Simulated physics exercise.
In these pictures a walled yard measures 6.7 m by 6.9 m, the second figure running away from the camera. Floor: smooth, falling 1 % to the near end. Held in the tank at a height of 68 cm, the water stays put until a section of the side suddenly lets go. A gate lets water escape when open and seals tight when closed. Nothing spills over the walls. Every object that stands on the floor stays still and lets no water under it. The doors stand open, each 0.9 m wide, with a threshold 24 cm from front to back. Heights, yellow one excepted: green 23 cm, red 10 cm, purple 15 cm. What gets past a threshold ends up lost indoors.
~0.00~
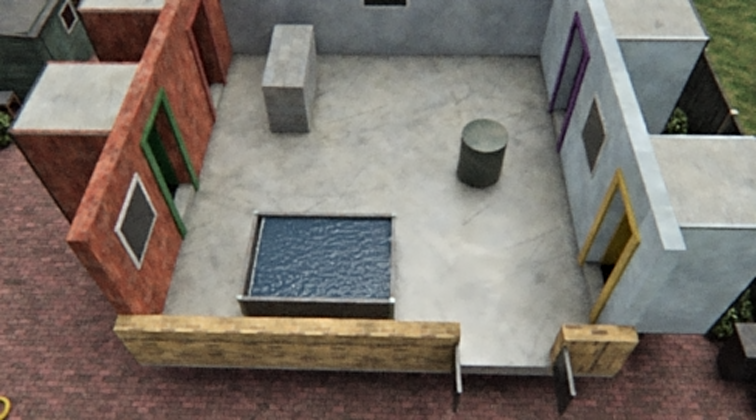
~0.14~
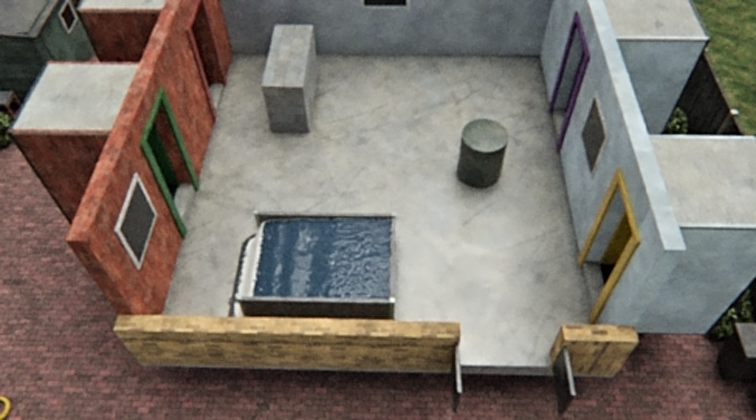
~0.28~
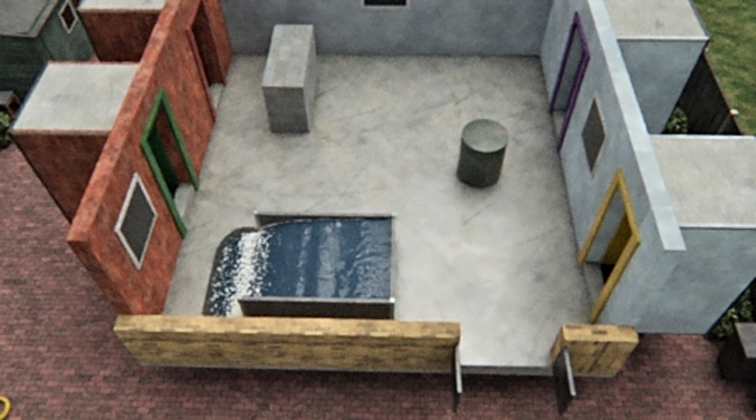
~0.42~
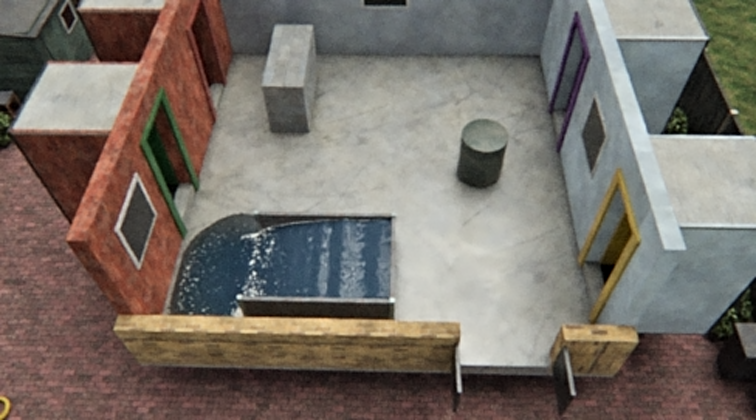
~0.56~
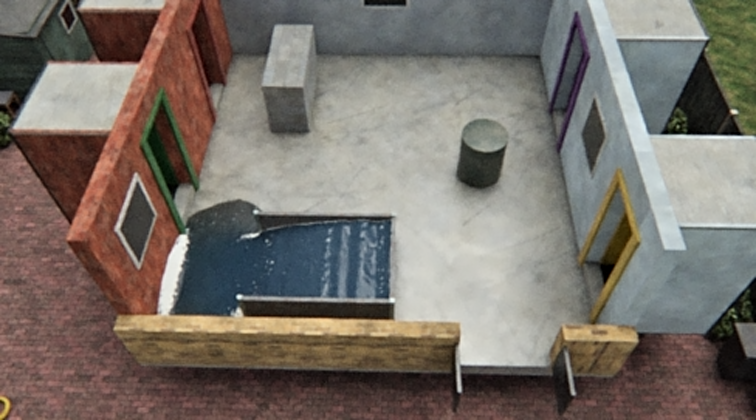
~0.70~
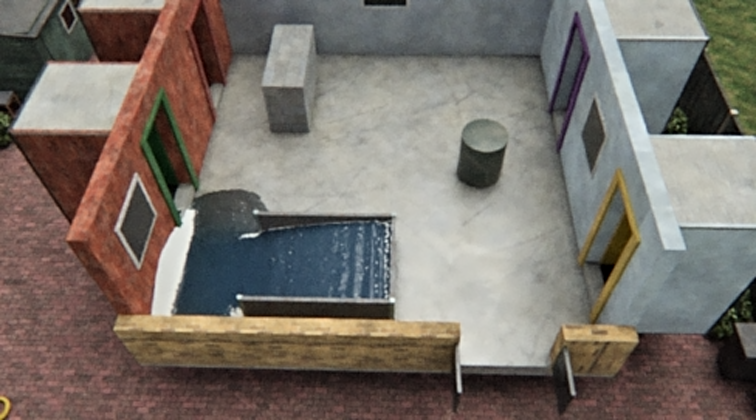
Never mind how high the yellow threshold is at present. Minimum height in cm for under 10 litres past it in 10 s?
Approx. 10 cm.
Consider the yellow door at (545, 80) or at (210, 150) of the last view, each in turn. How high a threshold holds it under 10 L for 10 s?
You'd want roughly 6.5 cm there first, then roughly 8.0 cm.
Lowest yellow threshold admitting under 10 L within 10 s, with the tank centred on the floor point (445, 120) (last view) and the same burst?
9.5 cm or thereabouts.
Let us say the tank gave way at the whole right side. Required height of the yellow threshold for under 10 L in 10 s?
Then roughly 30 cm.
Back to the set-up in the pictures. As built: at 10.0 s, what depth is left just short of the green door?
Some 9.5 cm.
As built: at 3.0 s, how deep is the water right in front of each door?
Green door 19 cm, red door 6 cm, yellow door 0 cm, purple door 0 cm.
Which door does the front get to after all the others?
Last: Purple.
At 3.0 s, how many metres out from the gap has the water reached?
Roughly 5.8 metres.
After 1.4 s water covers 10 % of the floor, deepest (53 cm) near (155, 342); it has not reached the yellow door.
After 3.0 s water covers 35 % of the floor, deepest (30 cm) near (155, 342); it has not reached the yellow door.
After 10.0 s water covers 90 % of the floor, deepest (10 cm) near (155, 342); 4 cm at the yellow door, 1 litre in over its 14 cm threshold.
At the yellow door as built, the water arrived by 3.7 s and peaked near 14 cm at 4.2 s.
Run again over the same 10 s with other heights there, 18 litres in over 8.5 cm, 7 litres over 11 cm. The limit of 10 litres is kept from about 10 cm up.
